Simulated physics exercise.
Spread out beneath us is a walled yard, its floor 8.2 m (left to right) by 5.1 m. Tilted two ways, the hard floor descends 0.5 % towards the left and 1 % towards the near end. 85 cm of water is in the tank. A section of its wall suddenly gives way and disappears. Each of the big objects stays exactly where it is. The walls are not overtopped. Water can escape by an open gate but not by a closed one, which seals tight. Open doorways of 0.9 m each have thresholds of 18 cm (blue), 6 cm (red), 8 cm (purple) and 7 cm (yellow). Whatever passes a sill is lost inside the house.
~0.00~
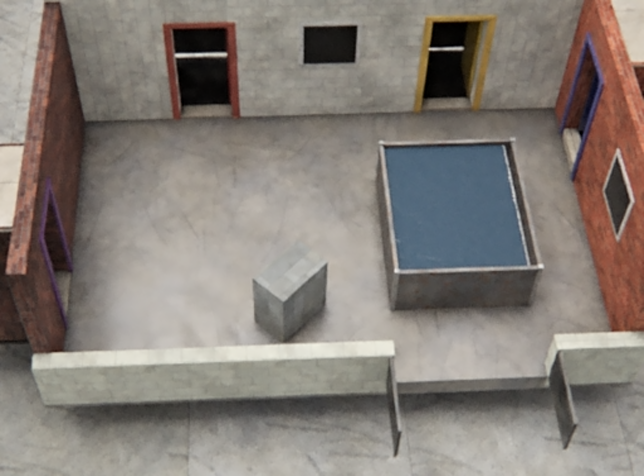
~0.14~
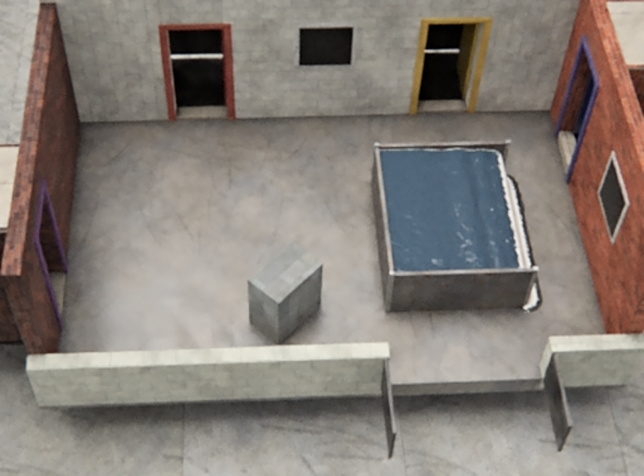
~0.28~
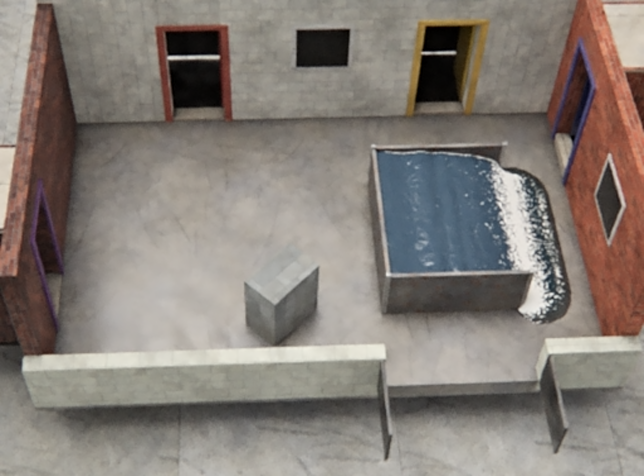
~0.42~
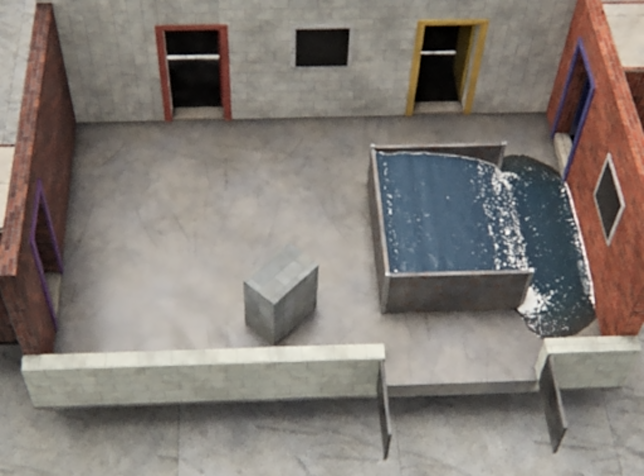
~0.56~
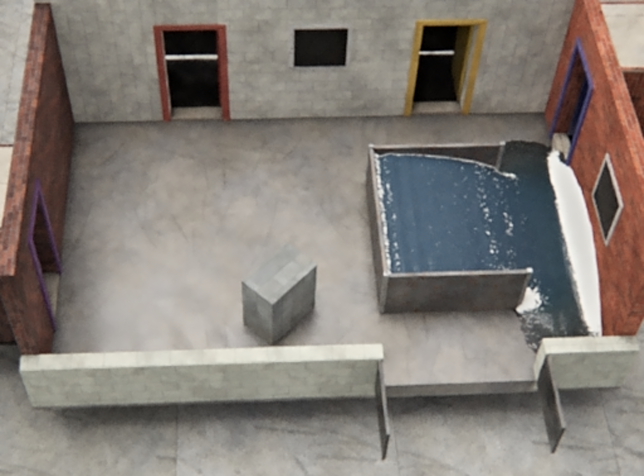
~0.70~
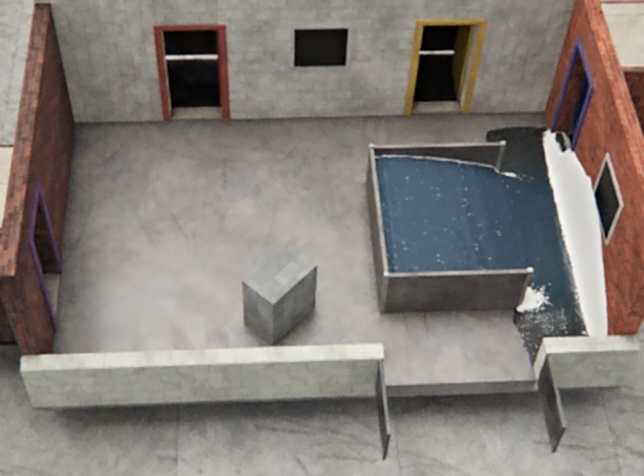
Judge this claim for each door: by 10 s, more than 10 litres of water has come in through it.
In the end at the blue door the amount let in will top the limit; at the red door the amount let in will fall short of the limit; at the purple door the amount let in will top the limit; at the yellow door the amount let in will top the limit.
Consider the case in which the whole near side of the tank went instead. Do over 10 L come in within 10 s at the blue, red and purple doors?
Blue falls short; red falls short; purple falls short.
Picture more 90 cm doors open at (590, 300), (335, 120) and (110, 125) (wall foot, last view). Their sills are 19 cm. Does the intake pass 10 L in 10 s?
The first one exceeds it, the second one doesn't reach it, and the third one doesn't reach it.
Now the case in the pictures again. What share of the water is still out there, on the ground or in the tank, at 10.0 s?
Share still there: About 78 %.
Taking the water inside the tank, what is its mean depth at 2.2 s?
The average depth is around 29 cm.
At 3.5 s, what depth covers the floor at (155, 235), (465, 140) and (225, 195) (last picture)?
Around 0 cm, 17 cm and 4 cm.
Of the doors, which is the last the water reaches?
Last: Purple.
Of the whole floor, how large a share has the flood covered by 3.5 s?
65 %.
After 1.4 s water covers 15 % of the floor and is deepest (74 cm) near (605, 362); blue door 34 cm at the sill, 27 L in, red door not reached, purple door not reached, yellow door not reached.
After 2.2 s water covers 35 % of the floor and is deepest (60 cm) near (605, 362); blue door 28 cm at the sill, 78 L in, red door not reached, purple door not reached, yellow door 15 cm at the sill, 1 L in.
After 3.5 s water covers 65 % of the floor and is deepest (28 cm) near (264, 375); blue door 25 cm at the sill, 118 L in, red door 3 cm at the sill, 0 L in, purple door not reached, yellow door 13 cm at the sill, 39 L in.
After 6.0 s water covers 95 % of the floor and is deepest (22 cm) near (600, 342); blue door 16 cm at the sill, 130 L in, red door 6 cm at the sill, 0 L in, purple door 15 cm at the sill, 28 L in, yellow door 10 cm at the sill, 63 L in.
After 10.0 s water covers 100 % of the floor and is deepest (16 cm) near (201, 378); blue door 9 cm at the sill, 130 L in, red door 5 cm at the sill, 1 L in, purple door 12 cm at the sill, 59 L in, yellow door 6 cm at the sill, 74 L in.
